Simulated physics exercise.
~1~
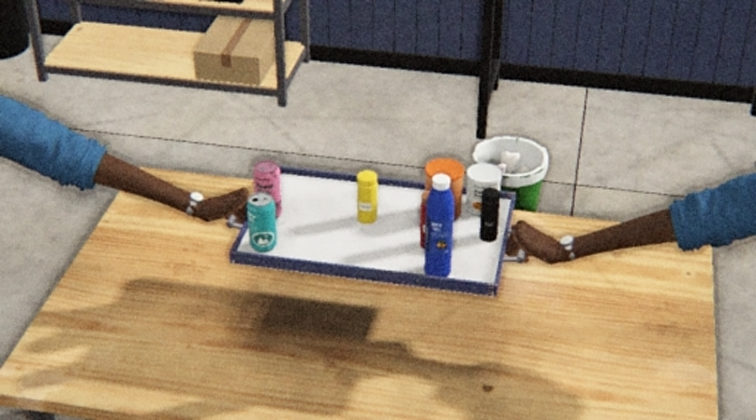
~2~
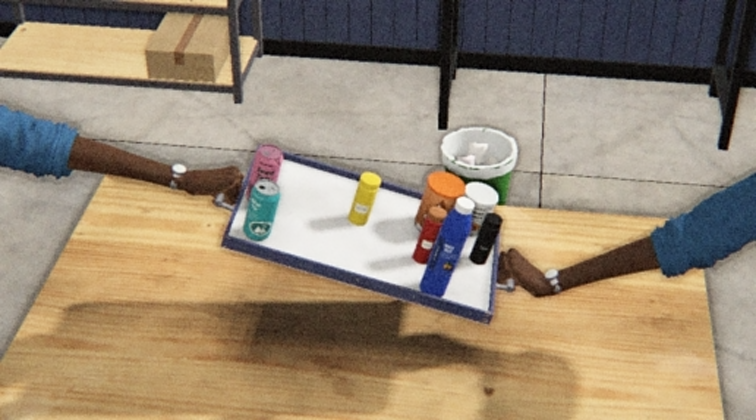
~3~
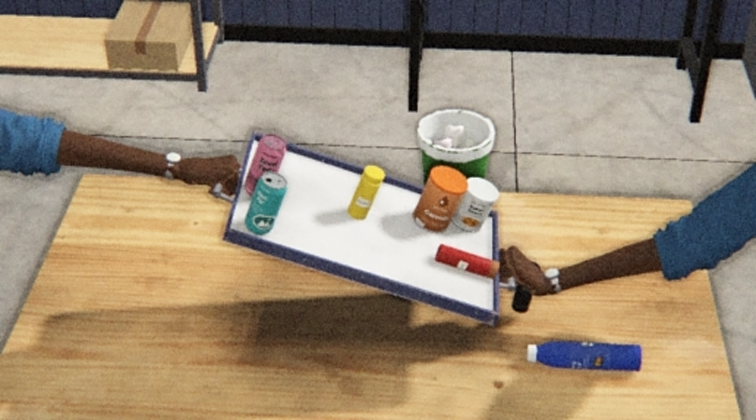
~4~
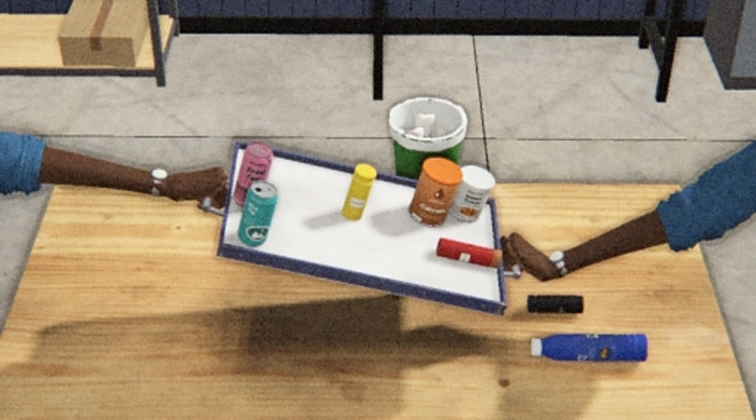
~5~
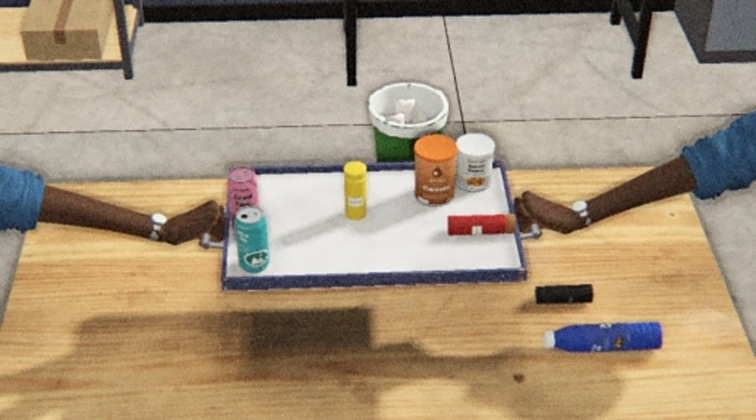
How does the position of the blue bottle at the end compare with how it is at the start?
At the start the blue bottle stands upright on the tray, and at the end it lies on its side on the wooden table.
